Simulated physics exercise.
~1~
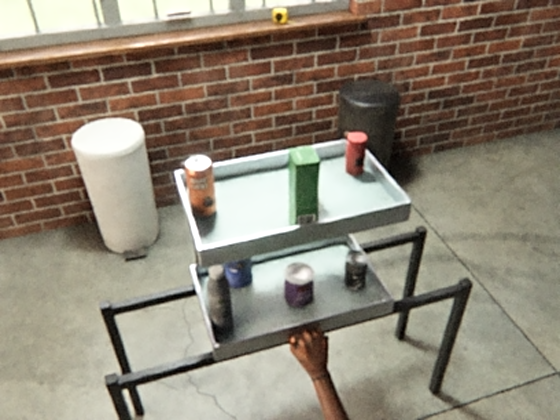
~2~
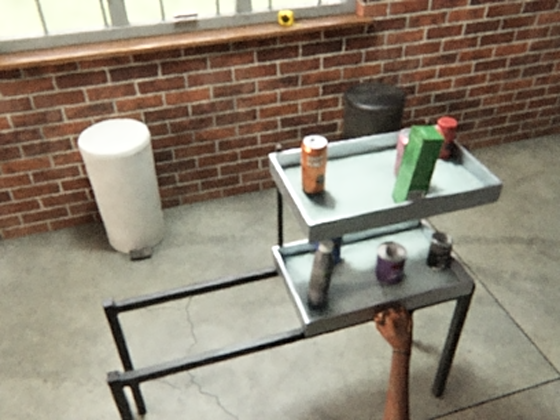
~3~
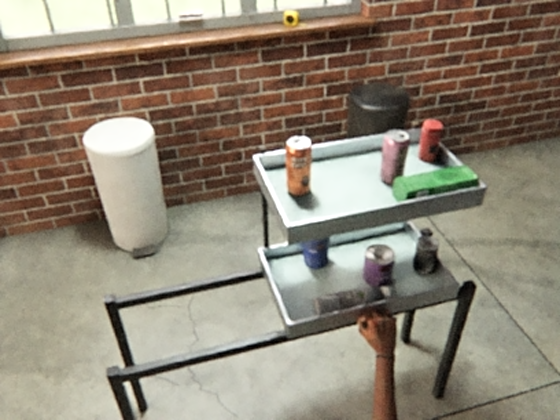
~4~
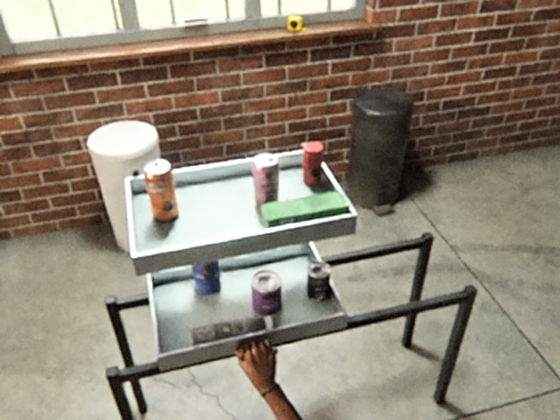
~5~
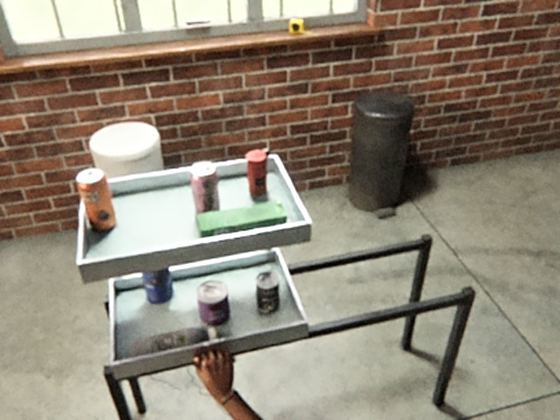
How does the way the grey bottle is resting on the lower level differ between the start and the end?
At the start the grey bottle is standing upright, and by the end it is lying on its side on the lower level.
